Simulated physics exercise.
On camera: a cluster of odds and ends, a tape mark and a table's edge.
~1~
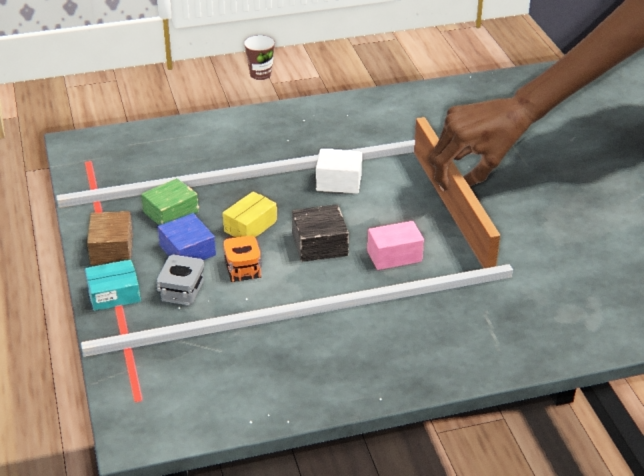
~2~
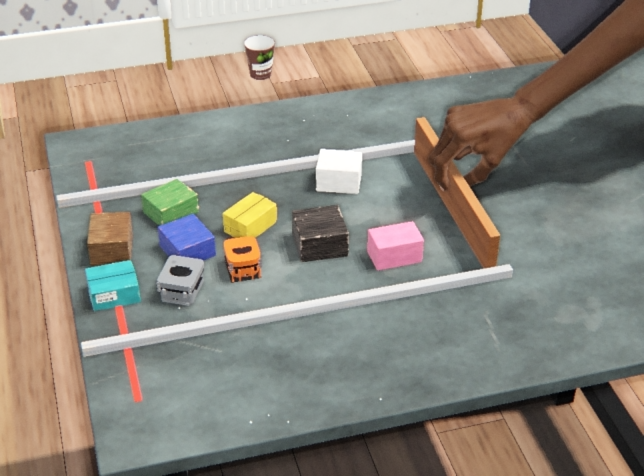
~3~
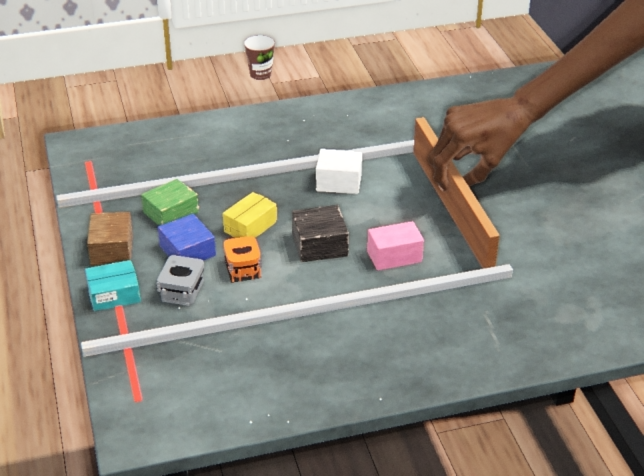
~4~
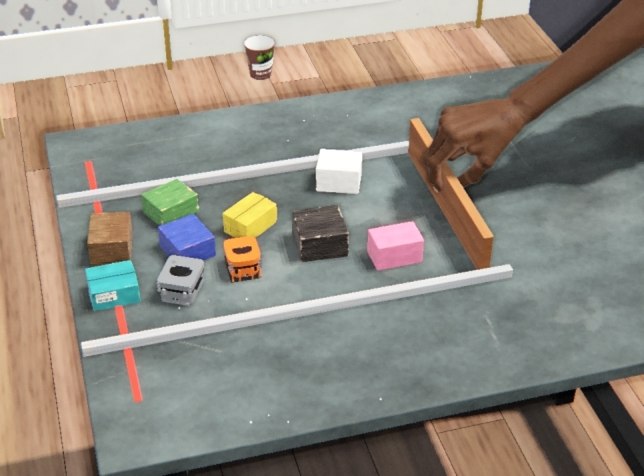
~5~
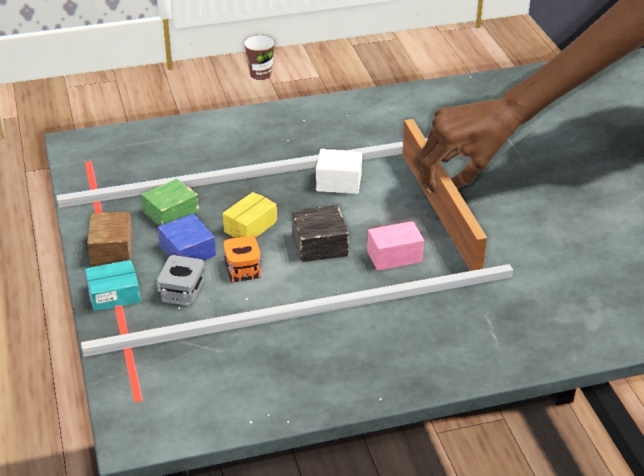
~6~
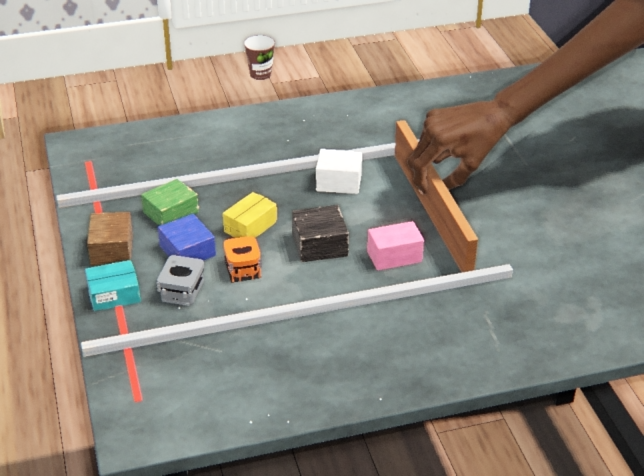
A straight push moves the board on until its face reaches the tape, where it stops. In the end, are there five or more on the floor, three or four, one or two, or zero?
There are five or more on the floor.
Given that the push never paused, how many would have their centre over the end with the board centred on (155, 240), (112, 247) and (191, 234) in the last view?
Going through the three positions, you'd get 3, 7 and 1.
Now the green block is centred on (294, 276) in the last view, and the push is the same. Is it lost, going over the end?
Then it tumbles off.
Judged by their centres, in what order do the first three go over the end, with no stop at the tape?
Order, earliest first: Turquoise box, brown block, blue block.
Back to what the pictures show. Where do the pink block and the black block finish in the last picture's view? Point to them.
The pink block stops around (92, 300); the black block around (76, 263).
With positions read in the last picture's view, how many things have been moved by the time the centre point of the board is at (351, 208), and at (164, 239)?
I make it 3 at the first spot and 10 at the other.
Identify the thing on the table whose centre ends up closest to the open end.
The black block.
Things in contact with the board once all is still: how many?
The figure is 3.
Soon after, none off yet; turquoise box at rest near (113, 285); brown block at rest near (110, 239); grey case at rest near (182, 282).
At rest, the number that fall off is five or more; fallen, yellow box, orange case, blue block, green block, grey case, brown block and turquoise box.
